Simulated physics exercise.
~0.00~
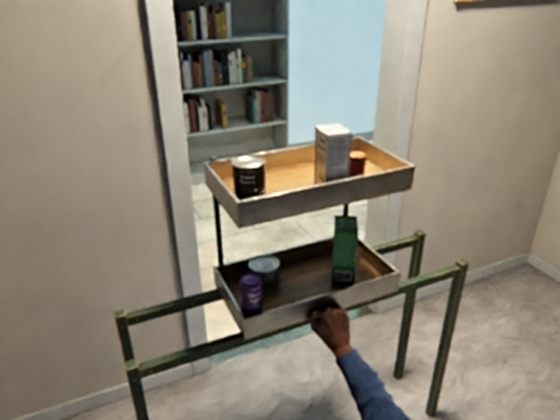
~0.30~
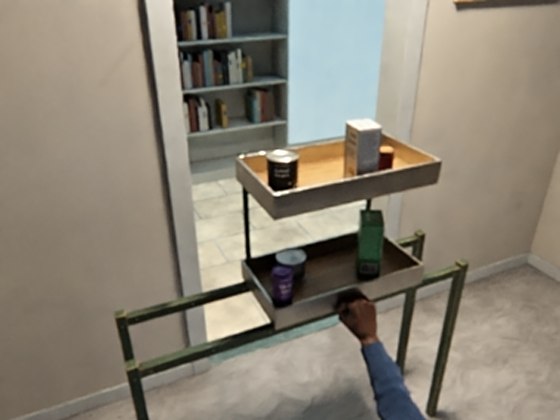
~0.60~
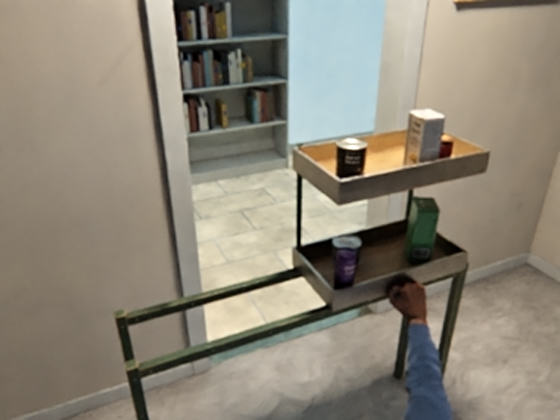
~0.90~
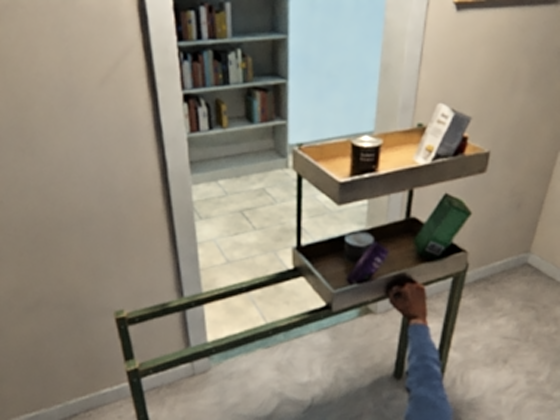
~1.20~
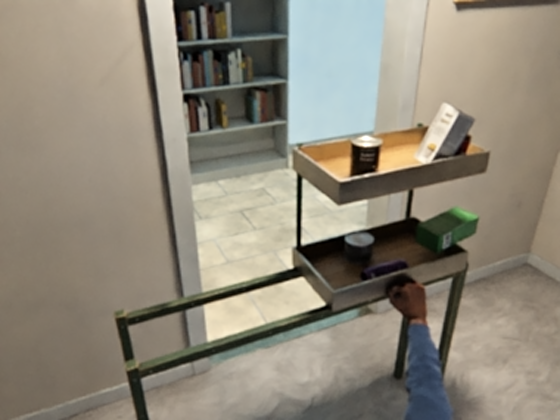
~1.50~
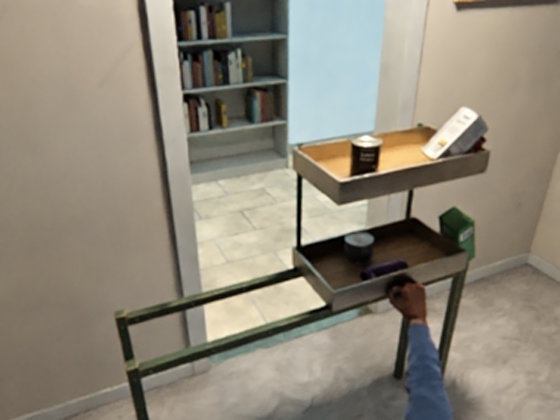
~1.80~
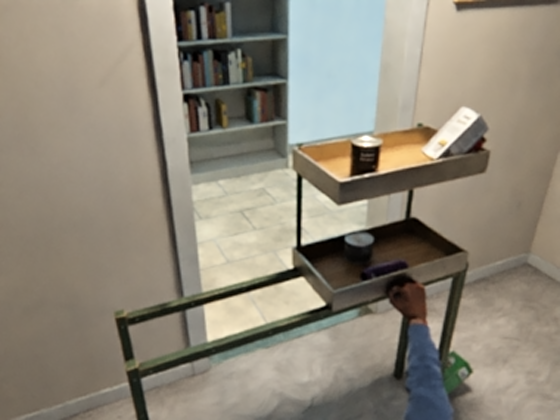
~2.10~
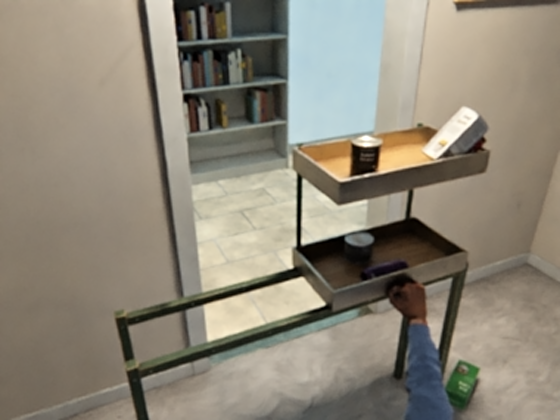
A hand slides the two-level tray right, toppling several items and dropping the green carton.
